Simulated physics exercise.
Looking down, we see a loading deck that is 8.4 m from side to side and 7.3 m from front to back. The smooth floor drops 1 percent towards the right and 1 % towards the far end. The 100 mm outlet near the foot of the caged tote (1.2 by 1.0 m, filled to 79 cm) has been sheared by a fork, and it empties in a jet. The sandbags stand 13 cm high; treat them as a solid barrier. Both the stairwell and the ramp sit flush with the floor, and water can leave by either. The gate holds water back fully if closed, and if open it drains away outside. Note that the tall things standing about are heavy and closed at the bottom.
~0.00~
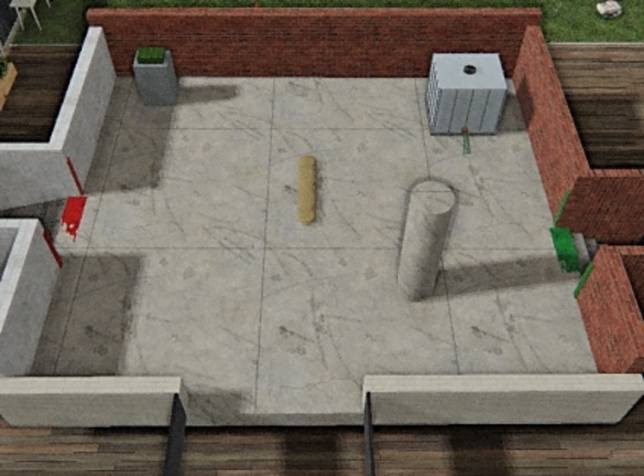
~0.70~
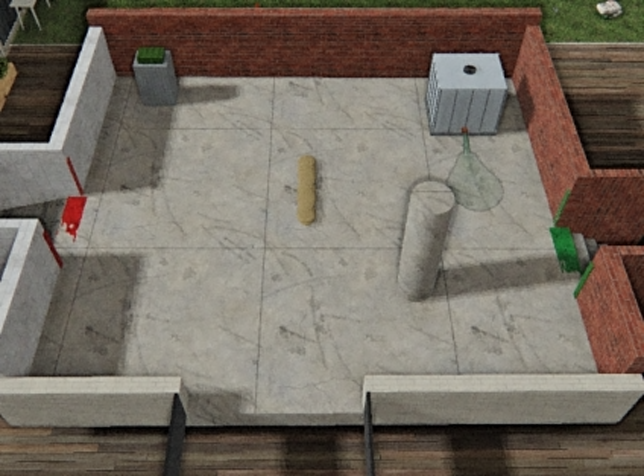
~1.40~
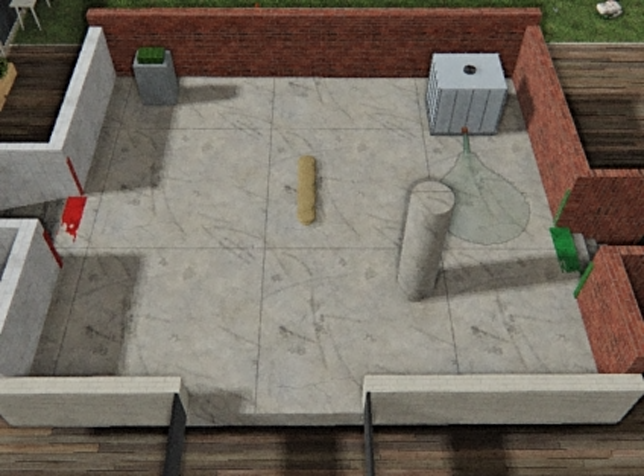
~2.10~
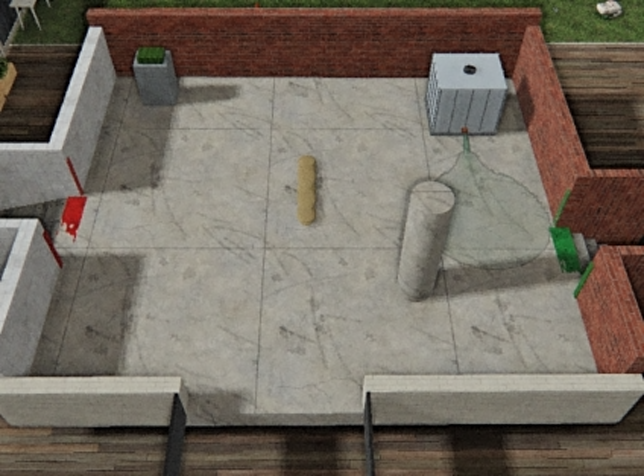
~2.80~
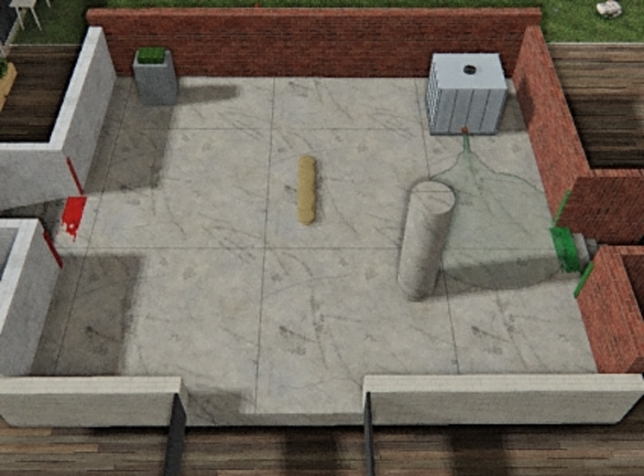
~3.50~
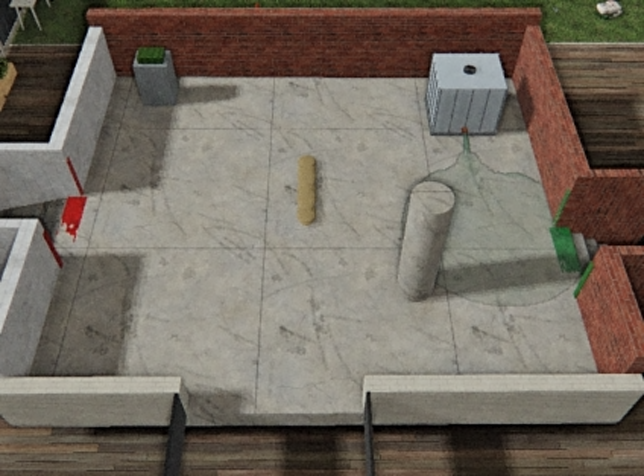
Clear water spurts from the foot of a pale caged tote at the back right and spreads towards the viewer in a thin, widening sheet, passing behind and beside a leaning grey column. The walled deck of pale, veined floor is seen from a high, still camera. A tan sandbag barrier lies mid-floor, with a planter back left, red marks left and green right.
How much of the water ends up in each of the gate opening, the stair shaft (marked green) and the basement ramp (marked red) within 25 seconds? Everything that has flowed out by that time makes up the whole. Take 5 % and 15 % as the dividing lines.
Shares: Gate opening: Not even 5 %; stair shaft (marked green): More than 15 %; basement ramp (marked red): Not even 5 %.
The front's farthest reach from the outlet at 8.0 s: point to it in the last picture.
Near pixel (591, 385).
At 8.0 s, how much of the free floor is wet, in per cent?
I'd guess around 20 in a hundred.
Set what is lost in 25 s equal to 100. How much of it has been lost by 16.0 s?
About 50 %.
After 5.0 s water covers 15 % of the floor and is deepest (4 cm) near (472, 160); gone so far, the gate opening 0 %, the stair shaft (marked green) 1 %, the basement ramp (marked red) 0 %.
After 8.0 s water covers 20 % of the floor and is deepest (4 cm) near (472, 160); gone so far, the gate opening 0 %, the stair shaft (marked green) 5 %, the basement ramp (marked red) 0 %.
After 12.0 s water covers 20 % of the floor and is deepest (4 cm) near (472, 160); gone so far, the gate opening 0 %, the stair shaft (marked green) 12 %, the basement ramp (marked red) 0 %.
After 16.0 s water covers 25 % of the floor and is deepest (4 cm) near (472, 160); gone so far, the gate opening 0 %, the stair shaft (marked green) 21 %, the basement ramp (marked red) 0 %.
After 25.0 s water covers 25 % of the floor and is deepest (5 cm) near (470, 154); gone so far, the gate opening 0 %, the stair shaft (marked green) 43 %, the basement ramp (marked red) 0 %.
